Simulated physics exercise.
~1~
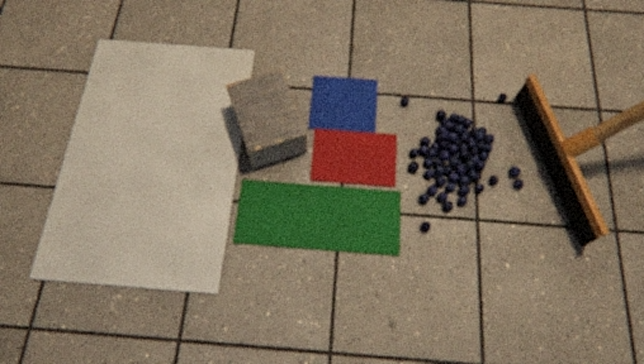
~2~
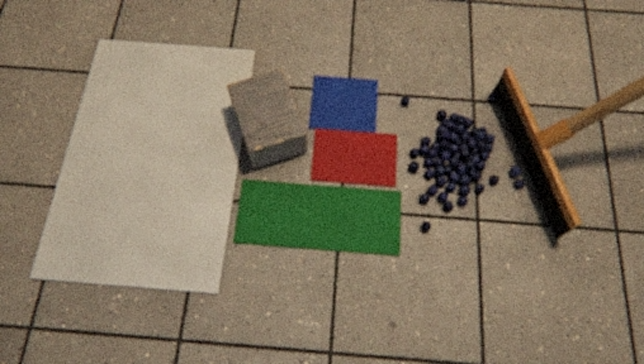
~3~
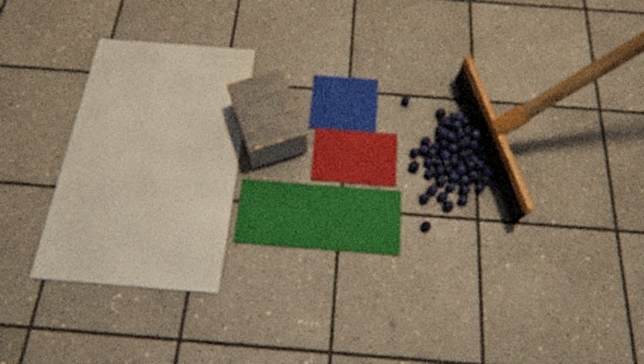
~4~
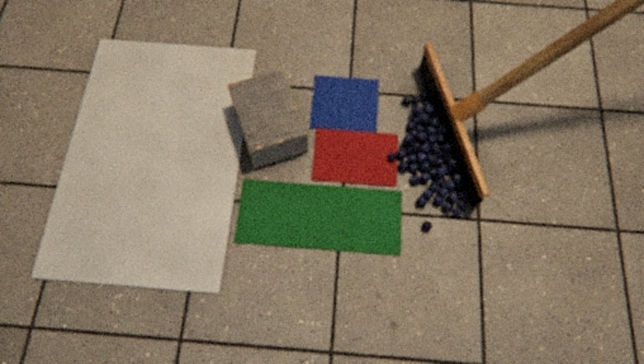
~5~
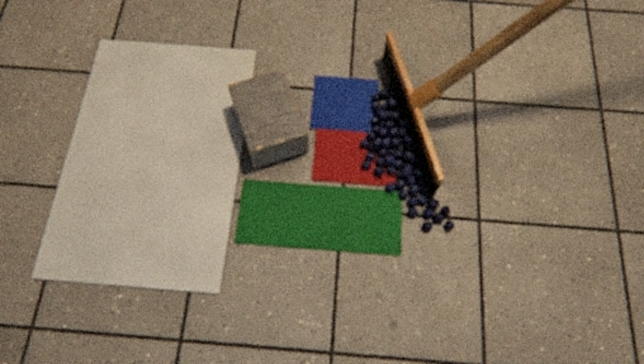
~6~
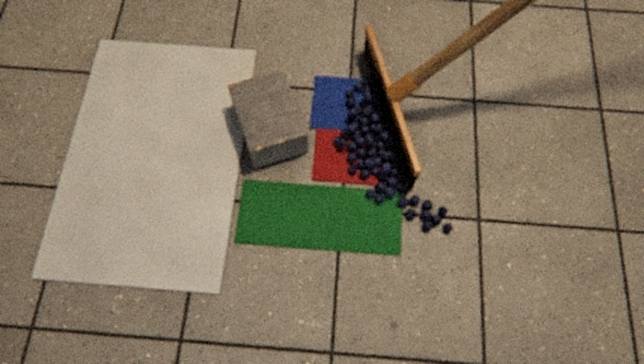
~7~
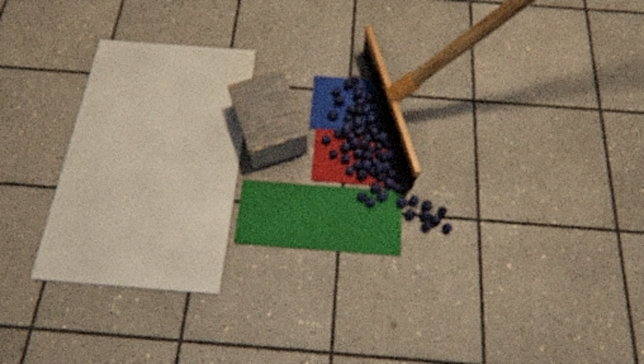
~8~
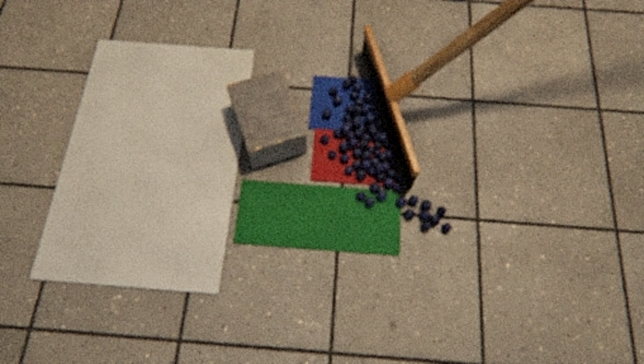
A broom pushes dark blueberries left onto red and blue mats, then stops beside them.
